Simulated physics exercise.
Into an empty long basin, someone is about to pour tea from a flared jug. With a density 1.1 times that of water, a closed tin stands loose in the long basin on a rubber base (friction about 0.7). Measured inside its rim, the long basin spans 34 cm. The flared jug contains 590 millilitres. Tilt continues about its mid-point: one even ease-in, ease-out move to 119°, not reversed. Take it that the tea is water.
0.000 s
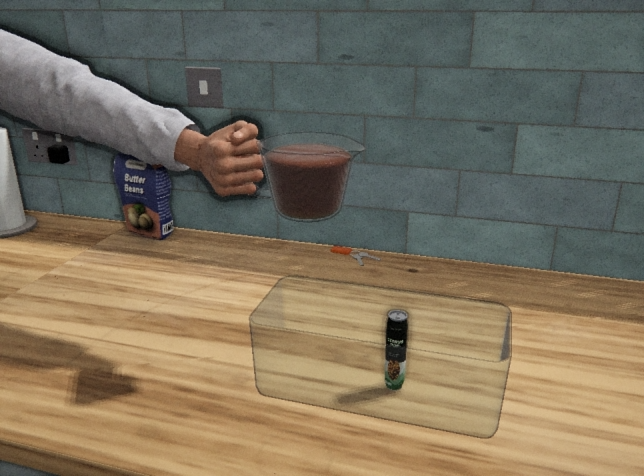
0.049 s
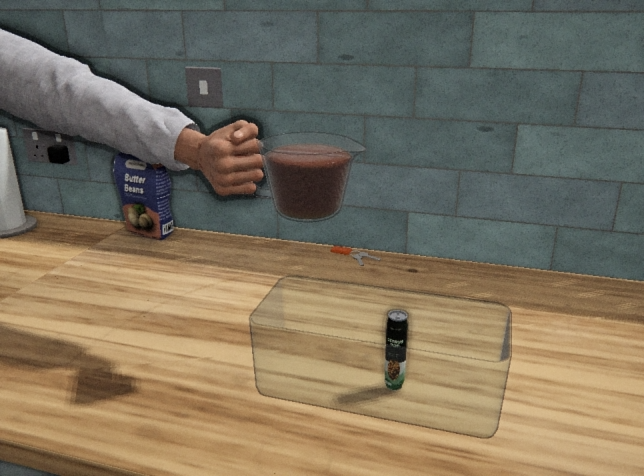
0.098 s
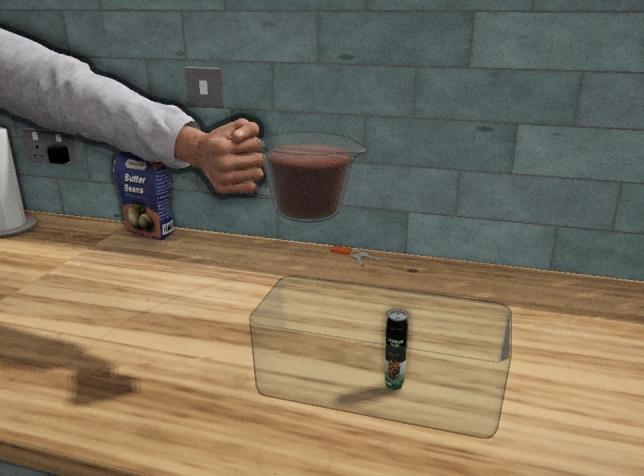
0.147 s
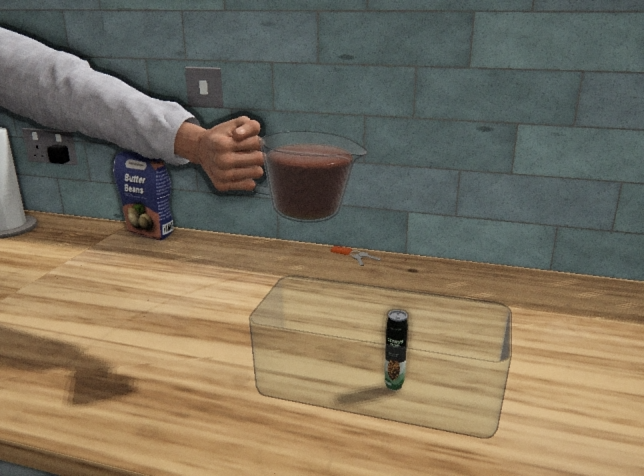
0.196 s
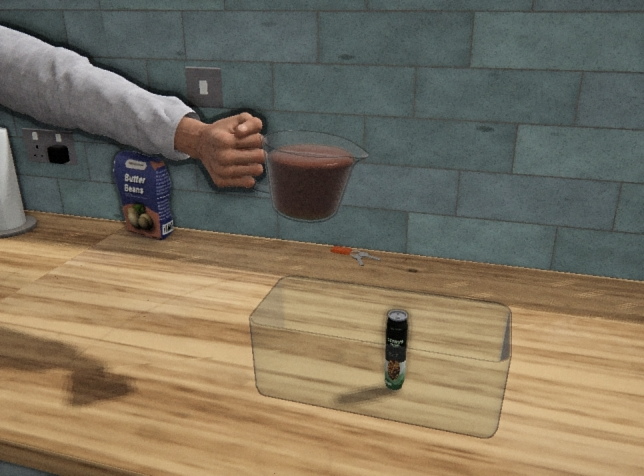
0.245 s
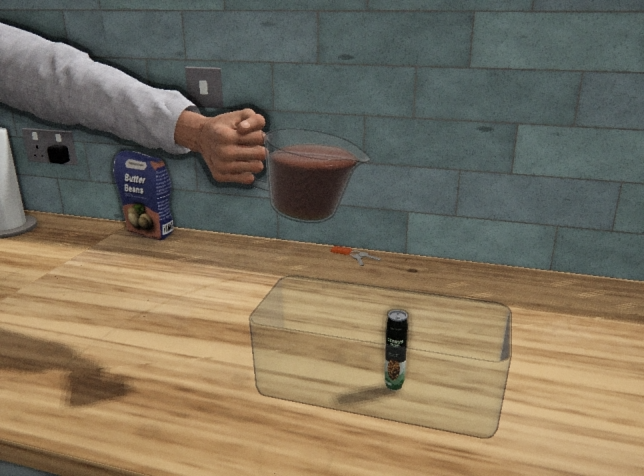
In this clip, a hand at the end of a grey-sleeved arm holds a clear flared jug of reddish-brown liquid above a transparent basin containing a small dark tin, then slowly tilts the jug slightly to the right.
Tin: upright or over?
Odds are it weathers it.
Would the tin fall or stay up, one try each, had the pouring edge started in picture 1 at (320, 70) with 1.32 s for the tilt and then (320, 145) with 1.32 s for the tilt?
Trial 1 - tin tips; trial 2 - tin stays standing.
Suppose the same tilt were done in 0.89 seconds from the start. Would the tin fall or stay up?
The tin tips over.
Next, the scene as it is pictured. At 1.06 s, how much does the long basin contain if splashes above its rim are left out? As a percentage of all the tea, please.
Reading: Approx. 86 %.
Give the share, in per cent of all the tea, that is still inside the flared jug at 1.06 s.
Close to 4 in a hundred.
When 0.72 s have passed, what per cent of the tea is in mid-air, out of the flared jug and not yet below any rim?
I'd say close to 30 per cent.
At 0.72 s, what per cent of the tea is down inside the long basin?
12 %, roughly.
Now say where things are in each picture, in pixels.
Tilt 0°; pouring edge (367, 148); surface from (269, 150) to (353, 155); the long basin's rim runs from (266, 298) to (510, 333); the tin's top is at (398, 319), in the first frame.
Tilt 0°; pouring edge (367, 149); surface from (269, 150) to (353, 156), in the second frame.
Tilt 2°; pouring edge (367, 150); surface from (270, 150) to (354, 157), in the third frame.
Tilt 4°; pouring edge (368, 152); surface from (270, 150) to (354, 157), in the fourth frame.
Tilt 6°; pouring edge (370, 155); surface from (272, 149) to (357, 158), in the fifth frame.
Tilt 10°; pouring edge (371, 159); surface from (273, 151) to (360, 159), in the sixth frame.
After 0.72 s the tilt is 68° and 58 per cent is still to pour; the tin stands where it began.
After 1.06 s the tilt is 108° and 4 per cent is still to pour; the tin stands where it began.
After 1.43 s the tilt is 119° and 0 per cent is still to pour; the tin stands 1 cm from where it began.
After 1.82 s the tilt is 119° and 0 per cent is still to pour; the tin stands where it began.
In the end the tin stands where it began.
